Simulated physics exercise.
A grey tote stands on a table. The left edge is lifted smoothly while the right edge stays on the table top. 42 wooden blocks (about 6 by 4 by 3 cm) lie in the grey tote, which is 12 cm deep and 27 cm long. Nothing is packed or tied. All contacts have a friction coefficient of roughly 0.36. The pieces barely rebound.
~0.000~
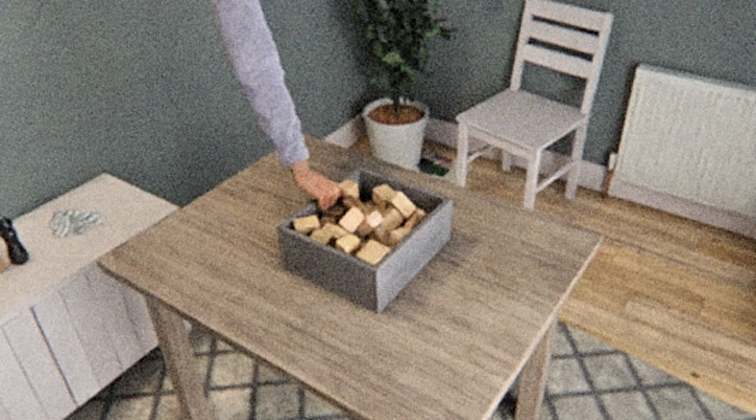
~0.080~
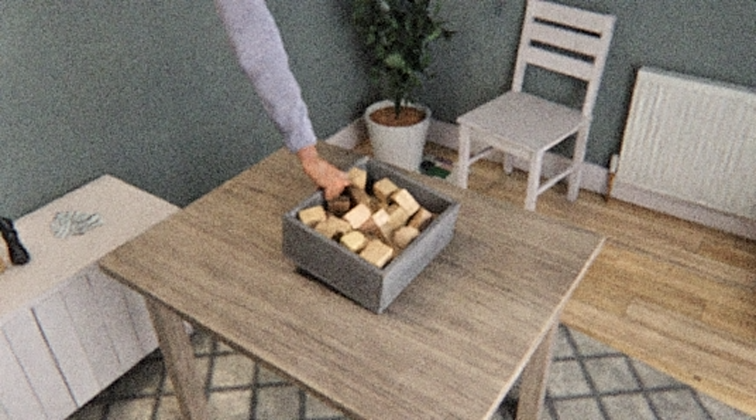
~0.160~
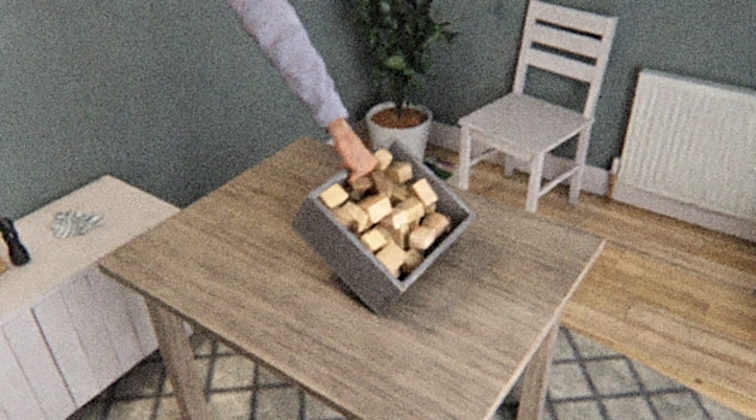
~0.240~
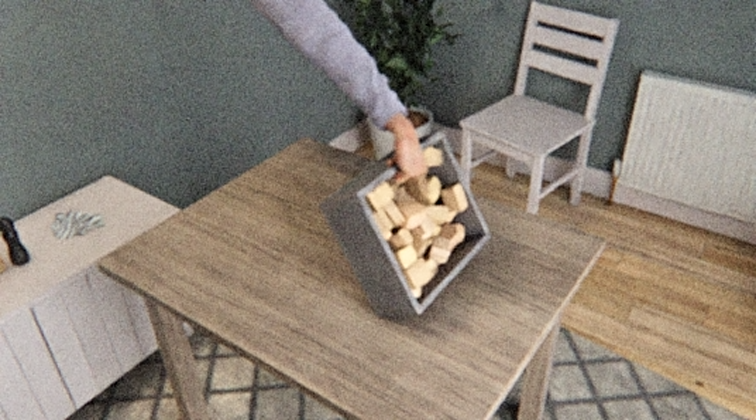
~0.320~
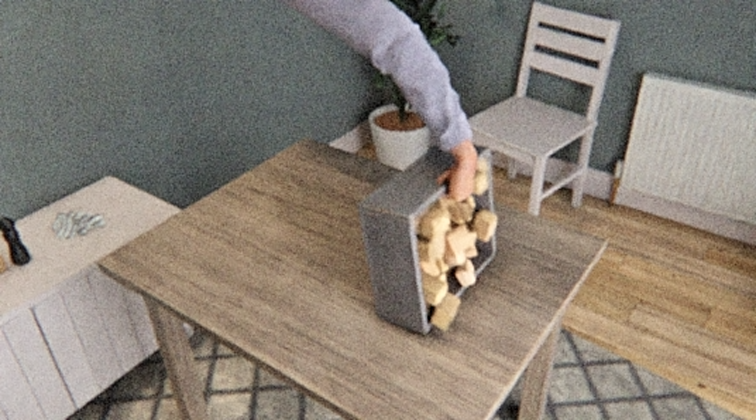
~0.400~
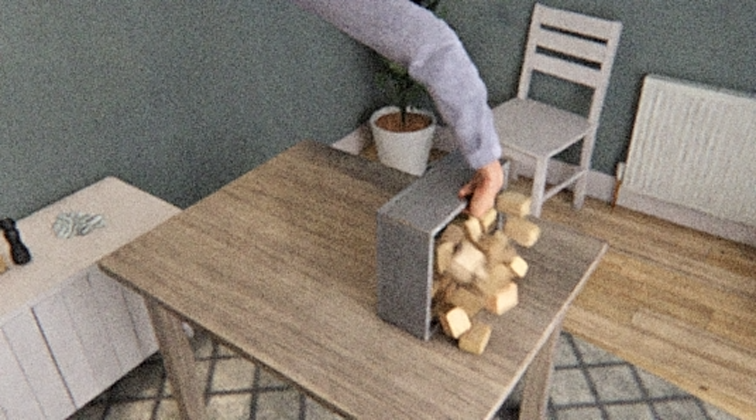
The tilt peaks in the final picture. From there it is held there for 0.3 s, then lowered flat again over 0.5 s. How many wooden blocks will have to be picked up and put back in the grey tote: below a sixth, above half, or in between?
Out of the grey tote go over half of the wooden blocks.
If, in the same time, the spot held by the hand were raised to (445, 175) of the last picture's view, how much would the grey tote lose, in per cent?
Then grey tote 60 per cent.
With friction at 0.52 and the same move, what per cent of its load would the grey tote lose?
In that case grey tote 80 per cent.
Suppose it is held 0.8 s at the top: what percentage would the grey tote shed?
Then grey tote 80 per cent.
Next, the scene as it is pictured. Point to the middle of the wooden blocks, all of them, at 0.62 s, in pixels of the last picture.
Near (516, 315).
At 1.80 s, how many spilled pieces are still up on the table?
Roughly 16.
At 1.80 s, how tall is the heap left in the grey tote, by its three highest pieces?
Some 8 cm.
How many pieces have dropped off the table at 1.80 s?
About 16.
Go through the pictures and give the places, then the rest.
In the first picture (we follow the rim corner now nearest the camera; the camera moves round a little), grey tote at (373, 267); tilt 0°; nothing out yet.
Grey tote at (381, 272); tilt 9°, in the second picture.
Grey tote at (400, 285); tilt 32°, in the third picture.
Grey tote at (418, 308); tilt 59°, in the fourth picture.
Grey tote at (426, 328); tilt 82°; 1 out, the lowest block at (446, 311), in the fifth picture.
Grey tote at (427, 336); tilt 91°; 15 out, the lowest block at (475, 337), in the sixth picture.
After 0.62 s, tilt 91°; 31 of 42 out of the grey tote.
After 0.90 s, tilt 59°; 32 of 42 out of the grey tote.
After 1.30 s, tilt 0°; 32 of 42 out of the grey tote.
Outcome (at 1.80 s), 32 of 42 out of the grey tote. Asked share, 32 of 42, 76 per cent.
